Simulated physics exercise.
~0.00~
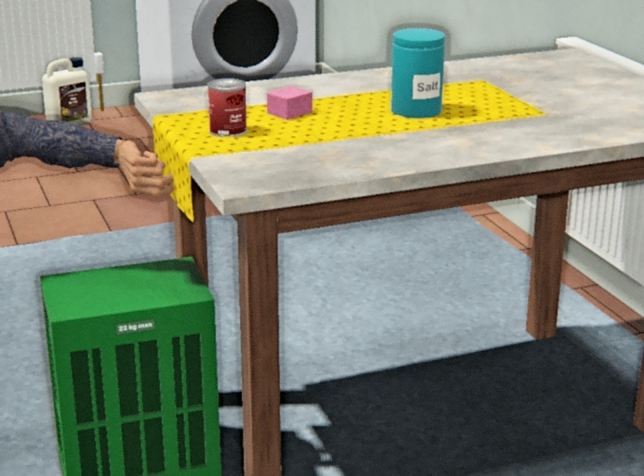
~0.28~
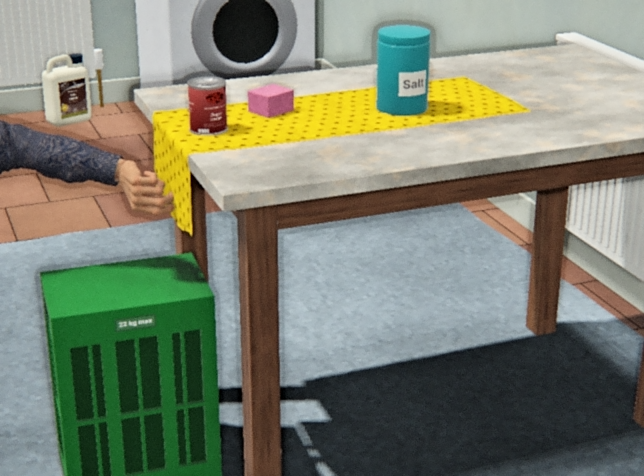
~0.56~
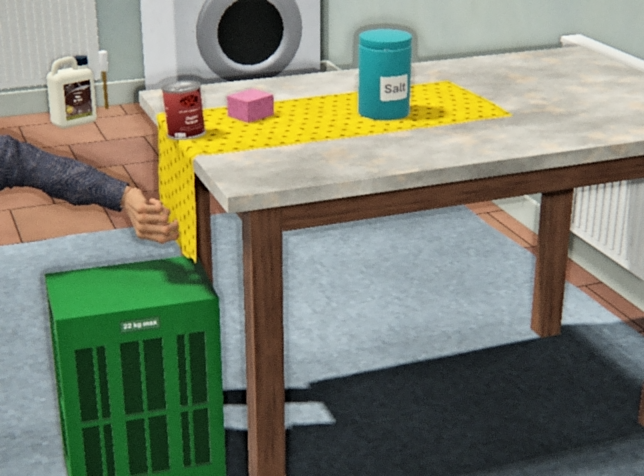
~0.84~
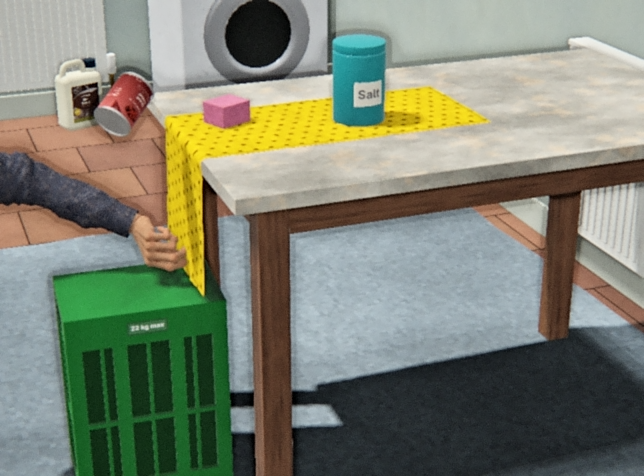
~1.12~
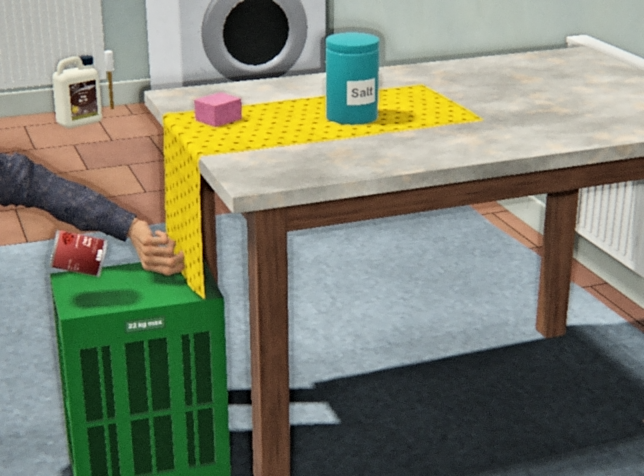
In a room with a tiled floor and a blue-grey rug, a table stands with a yellow patterned runner hanging over its left end above a green crate. A hand at the left draws the hanging end slowly downward, and the red tin, pink block and turquoise salt canister ride left with the cloth. The tin reaches the table's edge, tips over and drops off as the hem comes down to the crate. It ends on its side just above the crate's top, while the block and the upright canister remain on the table.
